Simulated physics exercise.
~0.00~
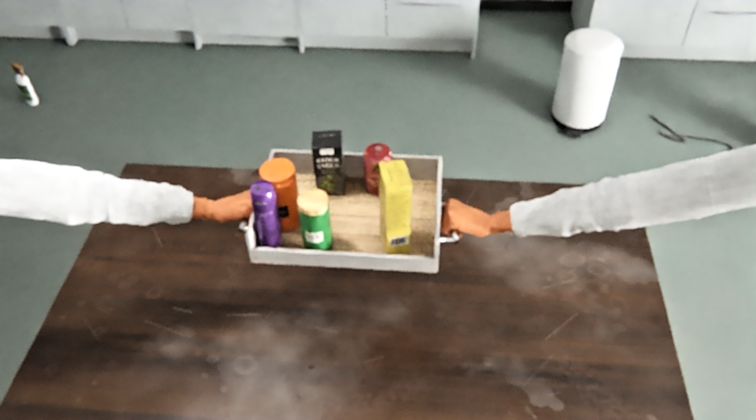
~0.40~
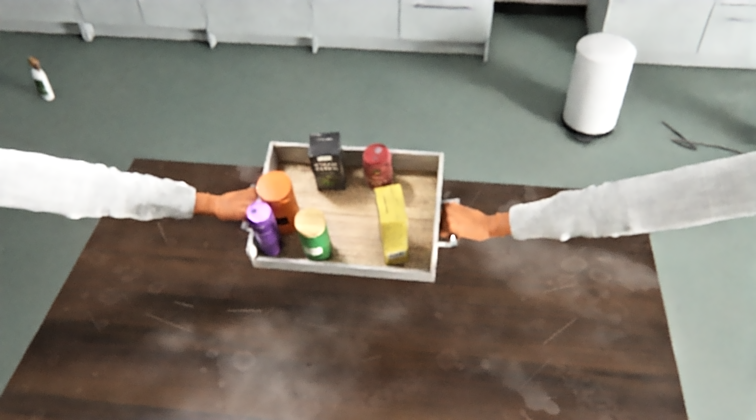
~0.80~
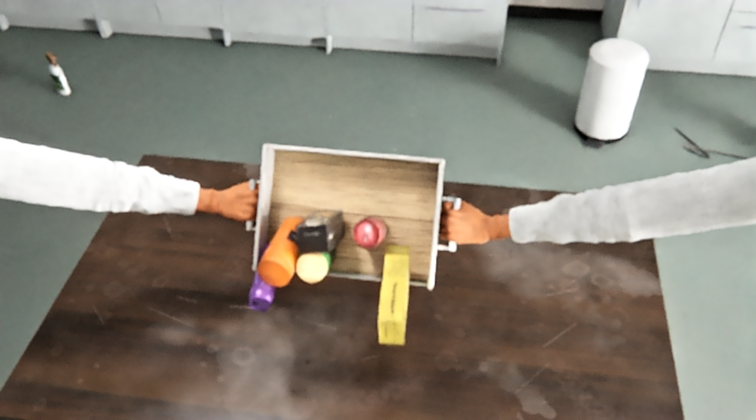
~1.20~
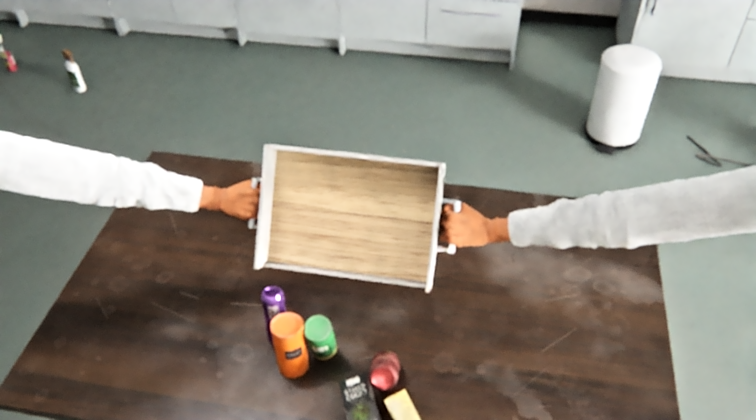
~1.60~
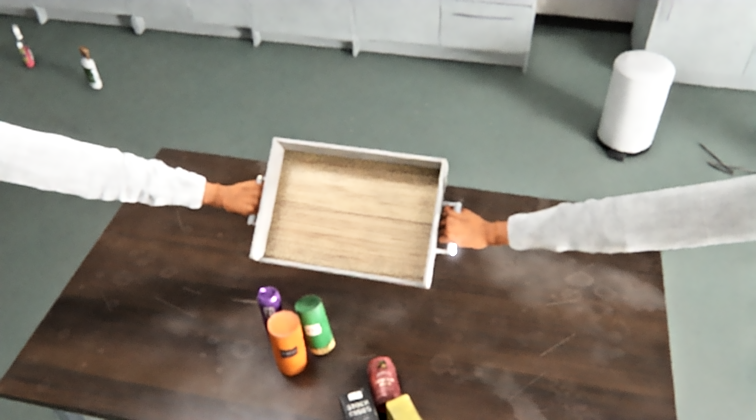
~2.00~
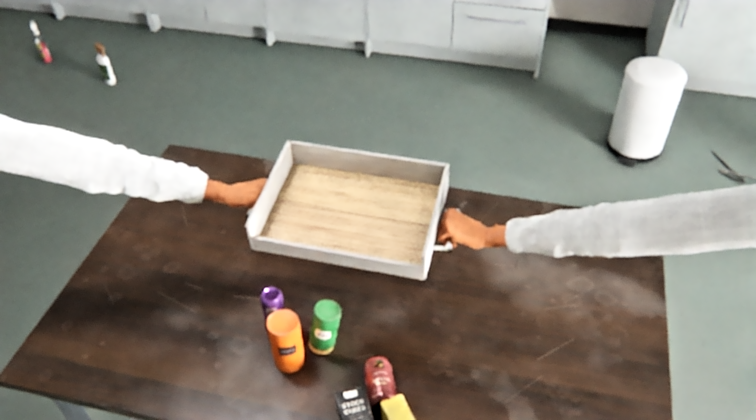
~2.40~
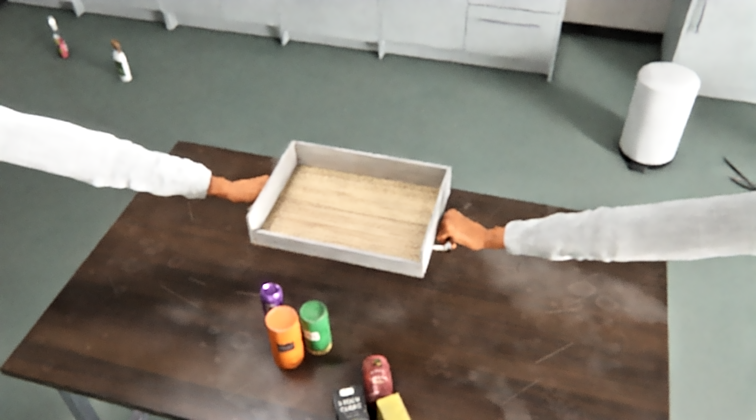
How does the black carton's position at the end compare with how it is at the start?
At the start the black carton stands upright in the crate, and at the end it lies on its side on the table.
